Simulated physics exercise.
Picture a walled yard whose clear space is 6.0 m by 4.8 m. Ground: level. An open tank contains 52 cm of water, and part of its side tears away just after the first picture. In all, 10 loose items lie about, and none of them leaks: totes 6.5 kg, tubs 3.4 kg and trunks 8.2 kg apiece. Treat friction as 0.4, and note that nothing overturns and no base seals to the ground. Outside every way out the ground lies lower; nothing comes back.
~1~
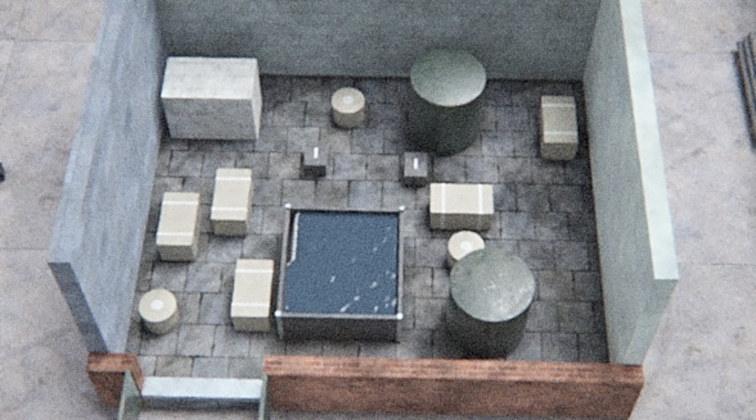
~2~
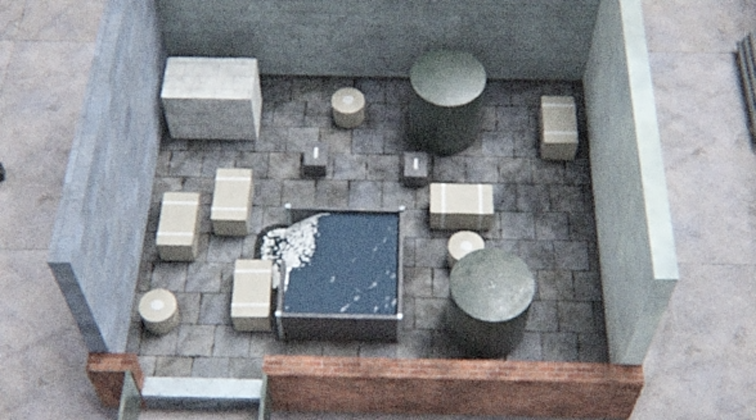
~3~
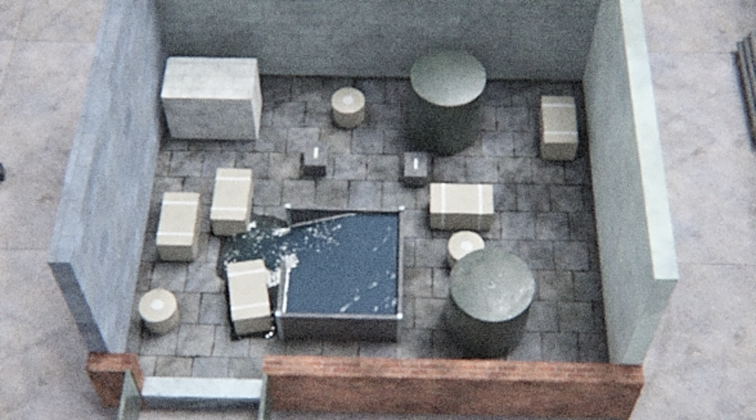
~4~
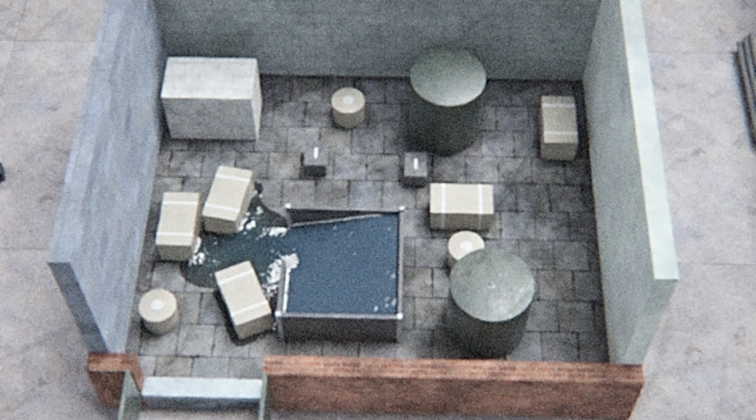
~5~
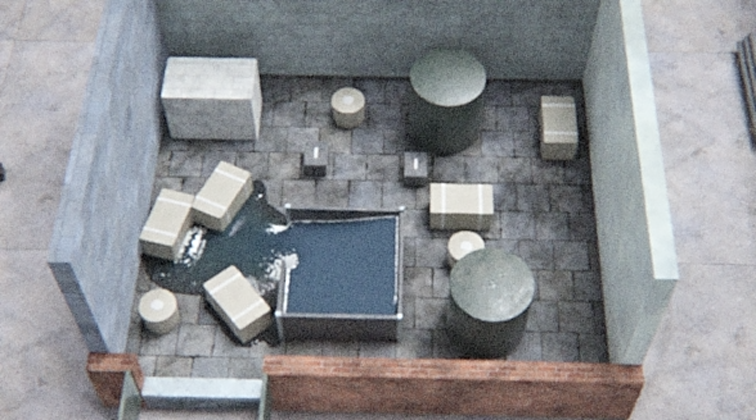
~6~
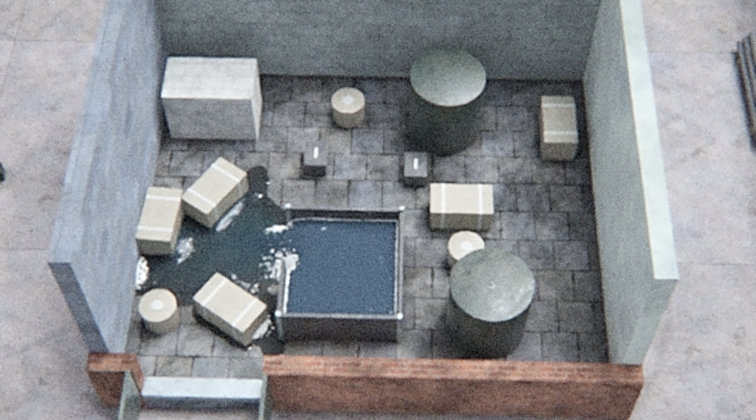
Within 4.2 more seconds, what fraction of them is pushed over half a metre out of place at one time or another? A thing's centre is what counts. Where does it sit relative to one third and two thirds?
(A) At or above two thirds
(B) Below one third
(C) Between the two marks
Between the two marks (C).
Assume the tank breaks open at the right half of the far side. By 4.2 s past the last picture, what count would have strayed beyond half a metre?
Then the count would be 2.
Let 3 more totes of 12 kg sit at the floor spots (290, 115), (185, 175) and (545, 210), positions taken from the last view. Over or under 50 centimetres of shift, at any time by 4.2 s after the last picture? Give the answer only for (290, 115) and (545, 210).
Outcome: Stays within first, stays within second.
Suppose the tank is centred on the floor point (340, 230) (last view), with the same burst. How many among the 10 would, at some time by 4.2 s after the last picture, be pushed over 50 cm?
Count: 5.
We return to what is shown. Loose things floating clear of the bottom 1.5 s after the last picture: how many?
Just then, the number is 2.
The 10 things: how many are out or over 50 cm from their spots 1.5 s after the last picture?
The number by then is 3.
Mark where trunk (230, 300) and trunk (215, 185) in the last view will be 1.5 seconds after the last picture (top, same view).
(212, 326) and (186, 141), roughly.
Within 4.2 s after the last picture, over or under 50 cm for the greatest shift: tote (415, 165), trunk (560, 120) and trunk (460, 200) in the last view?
Within the mark, within the mark, within the mark.
Then, 0.4 s after the last picture 2 of 10 are over 50 cm from their spots; 1 afloat.
Then, 1.5 s after the last picture 3 of 10 are over 50 cm from their spots; 2 afloat.
Then, 2.8 s after the last picture 4 of 10 are over 50 cm from their spots; 2 afloat.
Then, 4.2 s after the last picture 6 of 10 are over 50 cm from their spots, and 6 have been at some point; 4 afloat.
